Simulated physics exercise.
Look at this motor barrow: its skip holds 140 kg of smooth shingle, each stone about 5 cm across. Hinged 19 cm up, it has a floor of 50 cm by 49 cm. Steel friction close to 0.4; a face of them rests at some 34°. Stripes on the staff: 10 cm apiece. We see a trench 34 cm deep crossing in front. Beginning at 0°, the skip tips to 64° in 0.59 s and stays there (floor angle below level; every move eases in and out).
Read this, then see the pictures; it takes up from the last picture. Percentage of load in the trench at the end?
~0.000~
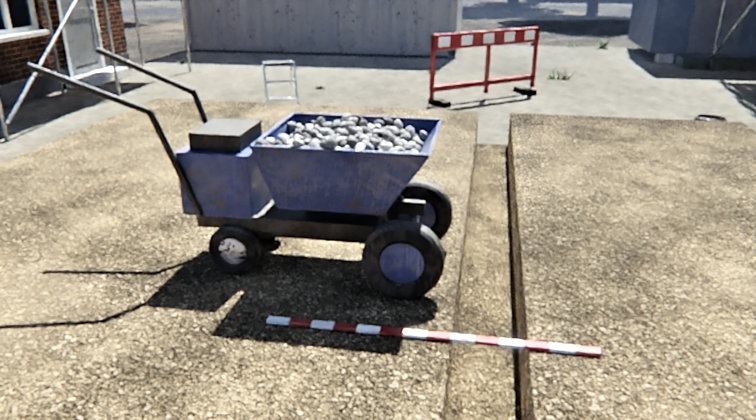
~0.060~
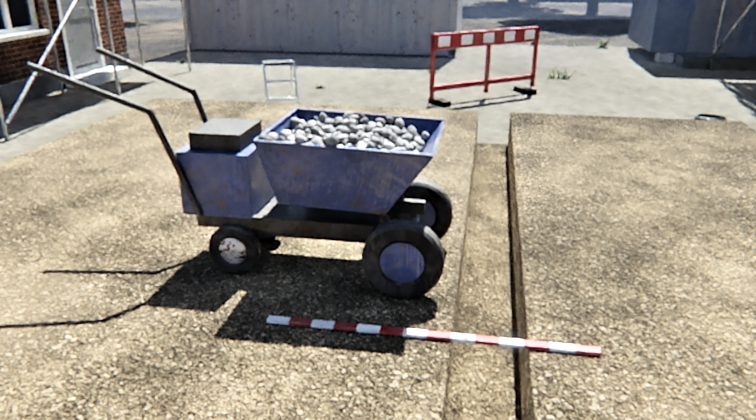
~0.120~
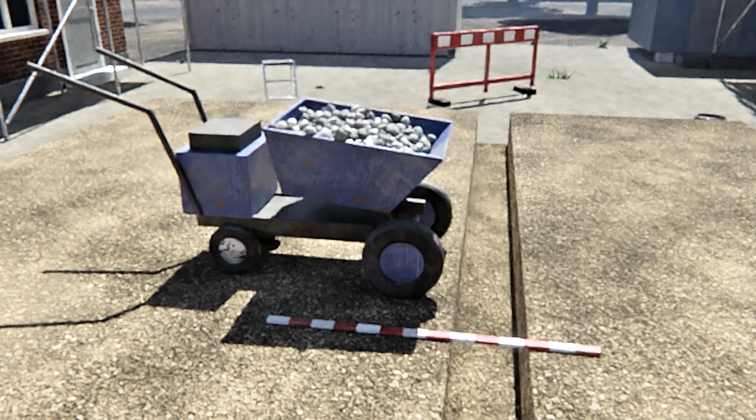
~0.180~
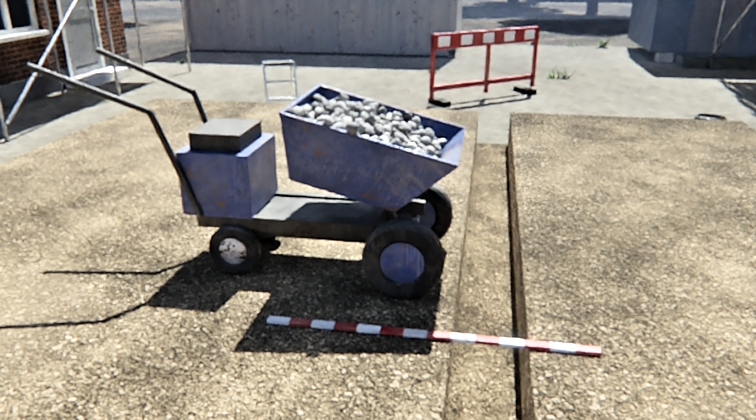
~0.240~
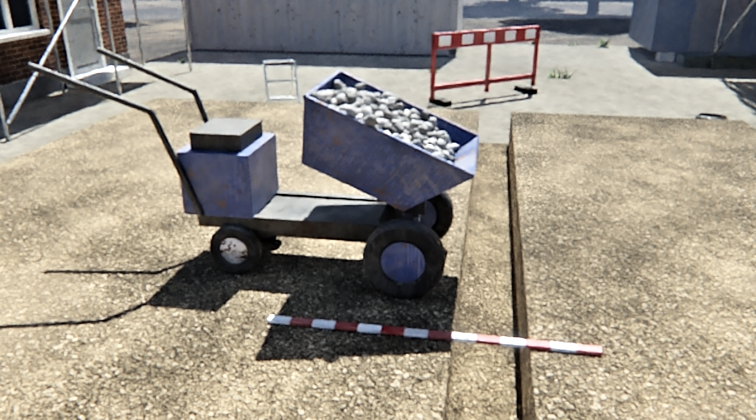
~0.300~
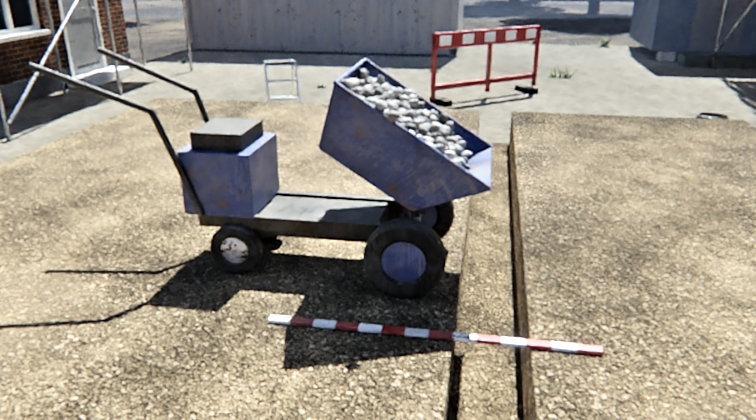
17 per cent.
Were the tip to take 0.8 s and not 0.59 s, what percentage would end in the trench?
Estimate: About 20 %.
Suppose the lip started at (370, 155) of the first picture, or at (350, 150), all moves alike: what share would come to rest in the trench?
The first start gives about 55 per cent, the second about 65.
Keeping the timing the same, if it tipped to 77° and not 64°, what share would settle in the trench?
Some 10% would finish there.
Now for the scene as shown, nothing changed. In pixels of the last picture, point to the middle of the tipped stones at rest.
The tipped stones centre close to (593, 278).
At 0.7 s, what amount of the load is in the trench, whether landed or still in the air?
At that moment: Approx. 0 %.
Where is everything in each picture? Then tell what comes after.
The first picture shows lip at (428, 156), floor tilted 0°, highest stones at (357, 125).
In the second picture, the skip is at 2°, its lip at (432, 157); the top of the load is at (346, 121); the stones move at 0.5 m/s on average.
In the third picture, the skip is at 7°, its lip at (442, 160); the top of the load is at (335, 115); the stones move at 0.9 m/s on average.
In the fourth picture, the skip is at 14°, its lip at (457, 167); the top of the load is at (340, 105); the stones move at 1.2 m/s on average.
The fifth picture shows lip at (474, 176), floor tilted 23°, highest stones at (347, 91); the stones move at 1.4 m/s on average.
The sixth picture shows lip at (490, 189), floor tilted 33°, highest stones at (369, 81); the stones move at 1.5 m/s on average.
After 0.4 s the floor is at 54°; 100 % in the skip; the foremost stones are at (500, 196).
After 0.7 s the floor is at 64°; 78 % in the skip, 2 % in the trench, 21 % past the trench; the foremost stones are at (591, 266).
After 1.0 s the floor is at 64°; 31 % in the skip, 1 % in the trench, 68 % past the trench; the foremost stones are past the picture's edge.
After 3.0 s the floor is at 64°; 5 % in the skip, 17 % in the trench, 77 % past the trench; the foremost stones are past the picture's edge.
